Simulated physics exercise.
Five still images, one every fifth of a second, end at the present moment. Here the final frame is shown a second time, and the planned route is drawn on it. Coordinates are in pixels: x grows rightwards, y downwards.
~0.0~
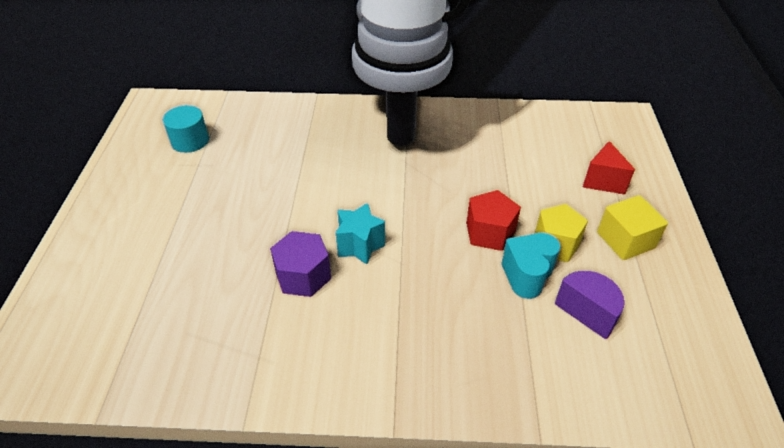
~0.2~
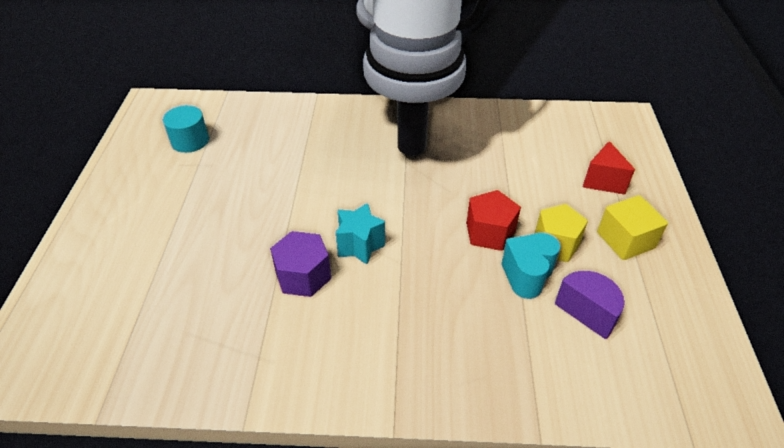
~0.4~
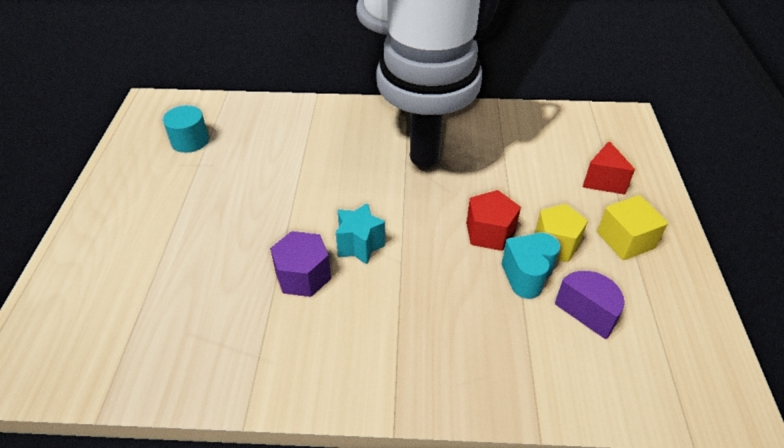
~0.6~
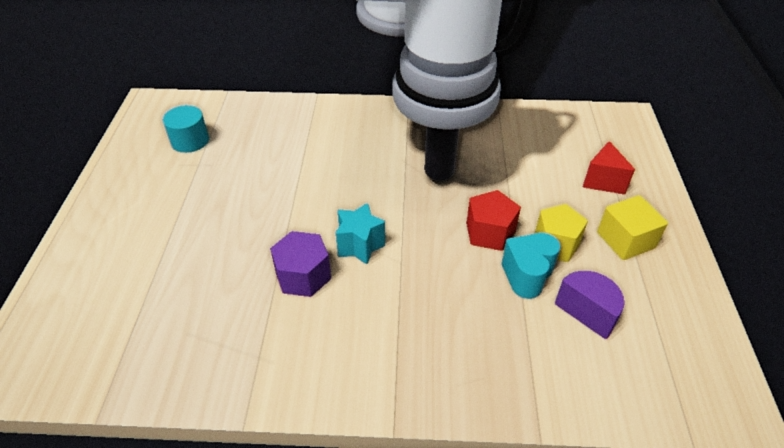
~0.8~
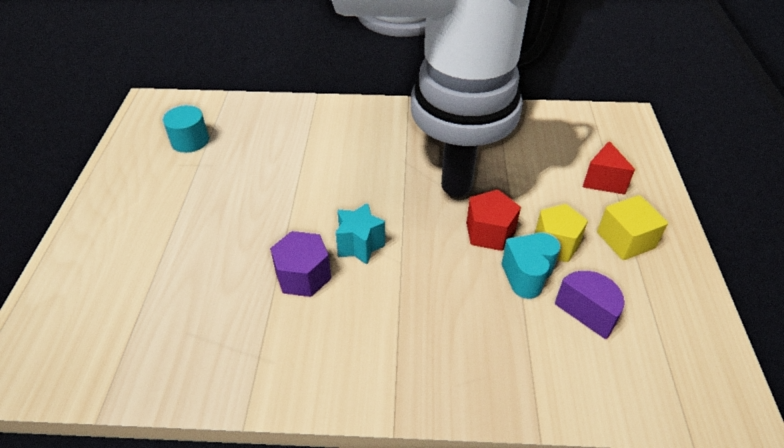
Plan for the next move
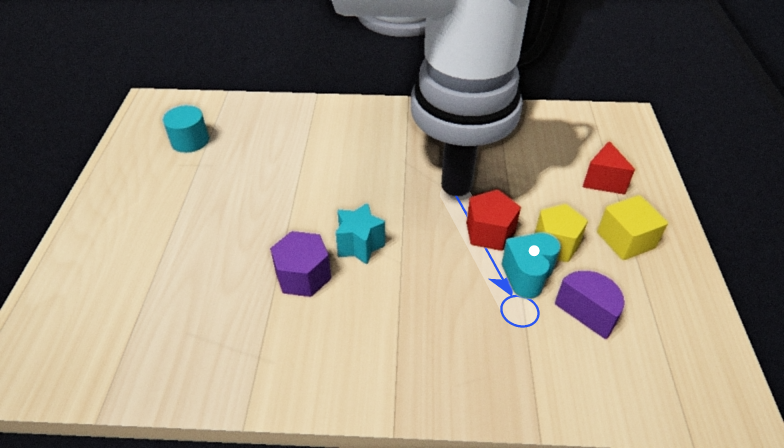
A robot arm moves down and right over a wooden board toward the red pentagon.
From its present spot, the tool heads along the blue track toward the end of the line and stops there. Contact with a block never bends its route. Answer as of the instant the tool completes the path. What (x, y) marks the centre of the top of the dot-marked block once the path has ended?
I'd place it at (617, 329), taking the centre of its top.
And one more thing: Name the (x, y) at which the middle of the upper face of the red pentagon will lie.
It comes to (572, 299).
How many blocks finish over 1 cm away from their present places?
The result: Three blocks or more.
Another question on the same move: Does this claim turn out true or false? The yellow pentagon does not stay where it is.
It is false.
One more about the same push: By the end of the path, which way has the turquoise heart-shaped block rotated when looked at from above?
Looking from above, the answer is counterclockwise.
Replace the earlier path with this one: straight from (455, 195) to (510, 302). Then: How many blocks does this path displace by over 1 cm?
It moves three or more blocks.
Drawn move, from (455, 195) directly to (520, 311); the dot is on the turquoise heart-shaped block.
What follows on the original path. One third of the way, tool at (476, 222); red pentagon at (513, 223), turned 25° anticlockwise; turquoise heart-shaped block at (540, 255).
Two thirds of the way, tool at (498, 260); red pentagon at (541, 260), turned 35° anticlockwise; turquoise heart-shaped block at (573, 294); purple D-shaped block at (624, 301), turned 45° anticlockwise.
At the end, tool at (522, 304); red pentagon at (572, 299), turned 55° anticlockwise; turquoise heart-shaped block at (617, 329), turned 25° anticlockwise; yellow pentagon still; purple D-shaped block at (663, 315), turned 85° anticlockwise.
